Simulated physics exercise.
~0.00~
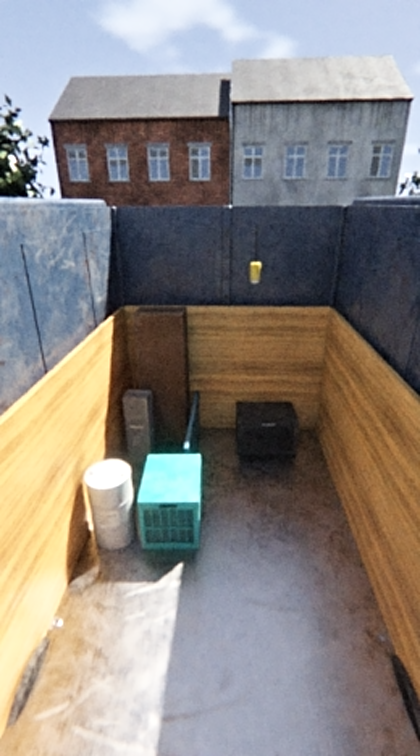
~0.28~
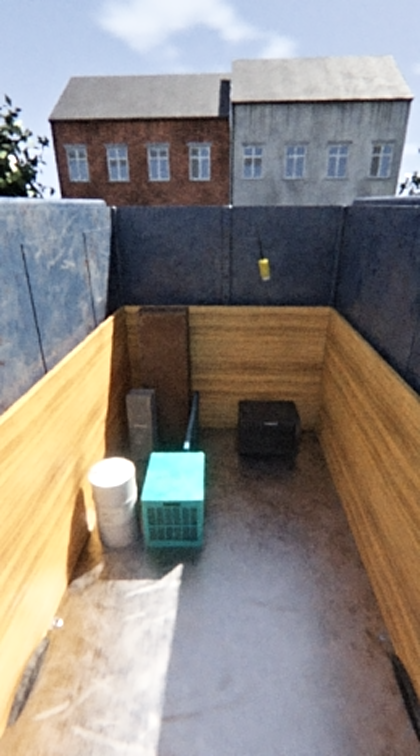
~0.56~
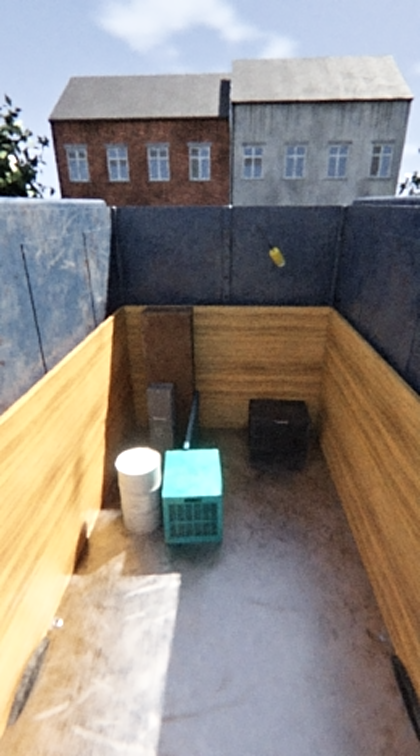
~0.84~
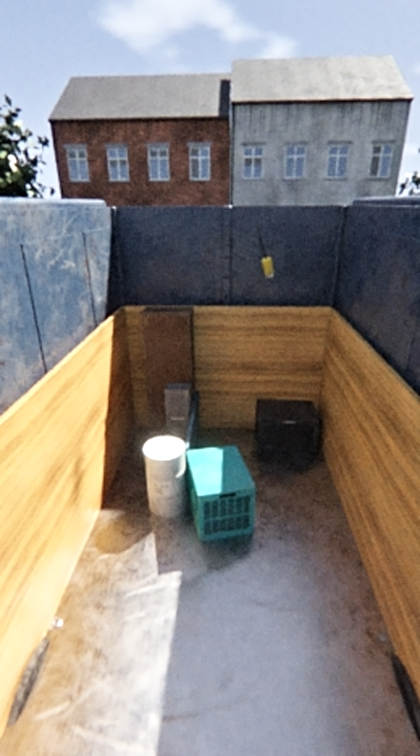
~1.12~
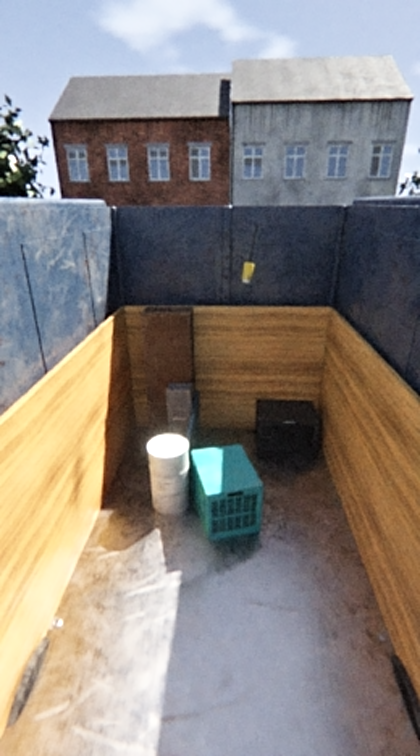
In this clip, a yellow lamp swings above a wood-sided load bay as a white drum, turquoise chest, grey box and black chest slide to the right, the turquoise chest turning slightly. They end still upright and shifted right, while the tall brown box stays at the front wall.
